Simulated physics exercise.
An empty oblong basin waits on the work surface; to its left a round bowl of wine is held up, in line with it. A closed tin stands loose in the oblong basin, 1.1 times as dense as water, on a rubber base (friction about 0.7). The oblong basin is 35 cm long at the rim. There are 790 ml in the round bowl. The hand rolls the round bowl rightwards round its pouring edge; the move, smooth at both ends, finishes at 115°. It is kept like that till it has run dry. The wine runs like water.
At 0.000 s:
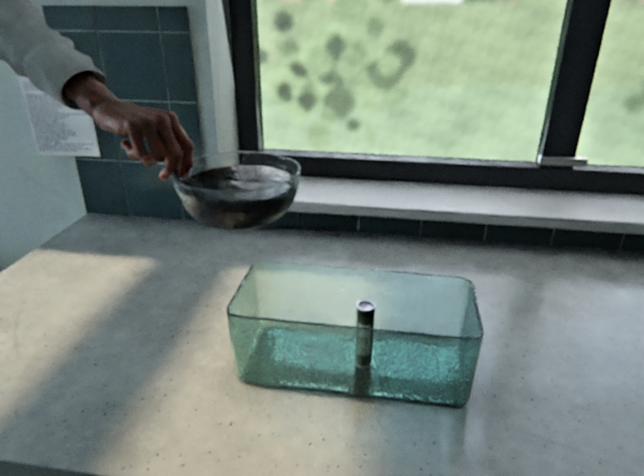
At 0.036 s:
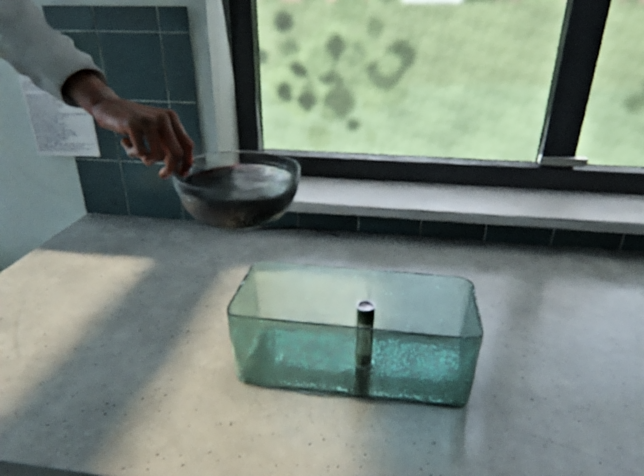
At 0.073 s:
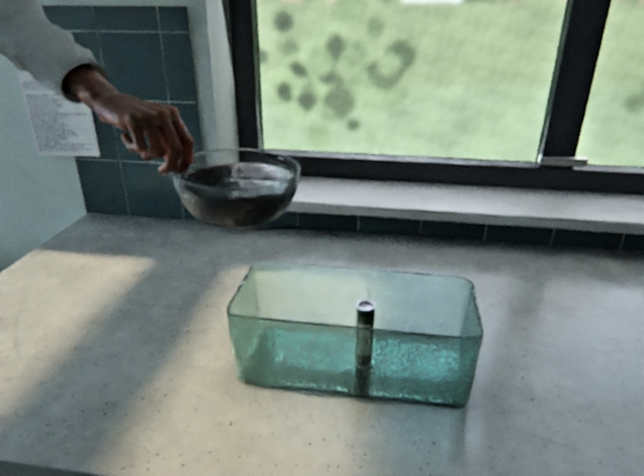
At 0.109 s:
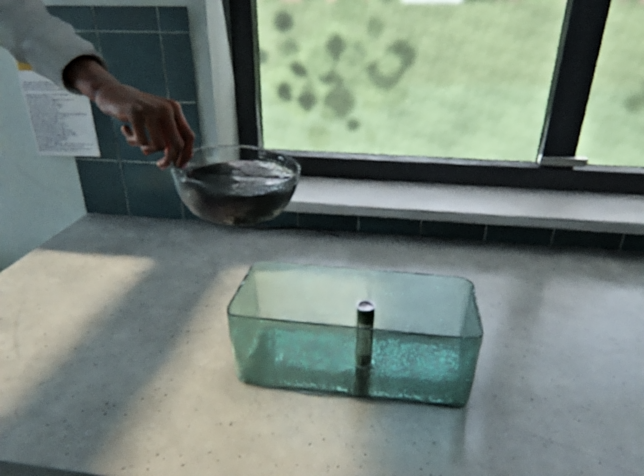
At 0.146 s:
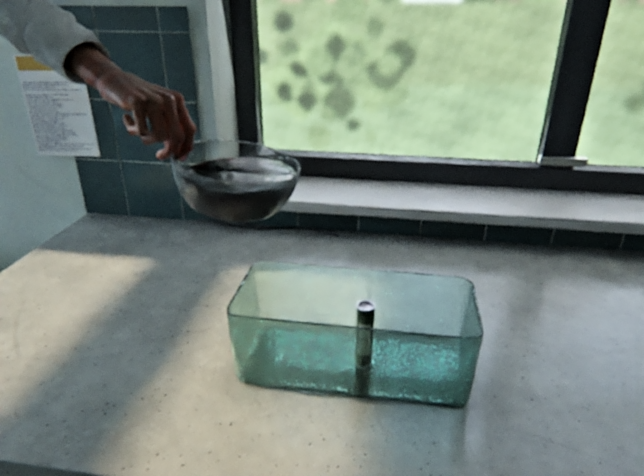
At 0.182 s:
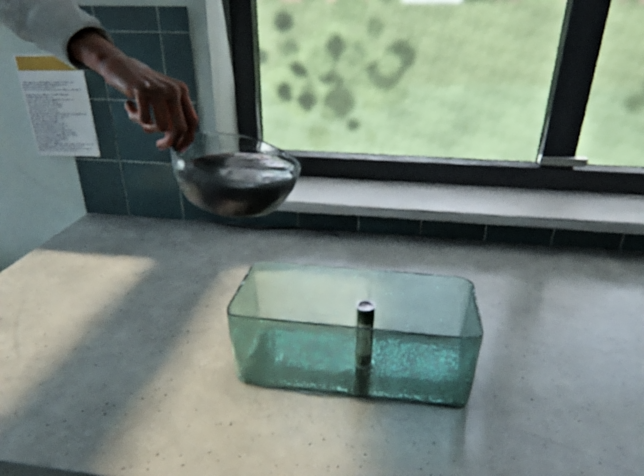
The video shows a hand holding a round glass bowl of dark liquid above a counter, left of a greenish oblong basin with a small upright cylinder inside. The hand slowly tilts the bowl slightly to the right.
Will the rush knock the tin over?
The tin falls.
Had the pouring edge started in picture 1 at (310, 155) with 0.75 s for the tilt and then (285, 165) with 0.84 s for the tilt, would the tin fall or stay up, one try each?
First it goes over; then it keeps standing.
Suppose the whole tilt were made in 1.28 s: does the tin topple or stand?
Then it keeps standing.
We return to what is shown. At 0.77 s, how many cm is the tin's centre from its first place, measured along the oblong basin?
About 0 cm.
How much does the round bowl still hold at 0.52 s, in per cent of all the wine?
Near 42 in a hundred.
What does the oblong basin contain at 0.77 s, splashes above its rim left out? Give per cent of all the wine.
About 84 per cent.
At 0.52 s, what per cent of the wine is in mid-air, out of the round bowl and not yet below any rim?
Near 54 in a hundred.
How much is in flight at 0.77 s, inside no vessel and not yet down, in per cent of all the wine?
Some 16 per cent.
By 0.52 s the tilt is 82° and 43 per cent is still to pour; the tin stands where it began.
By 0.77 s the tilt is 114° and 0 per cent is still to pour; the tin stands where it began.
By 1.03 s the tilt is 115° and 0 per cent is still to pour; the tin leans 44°.
By 1.32 s the tilt is 115° and 0 per cent is still to pour; the tin lies on its side.
At rest the tin lies on its side.
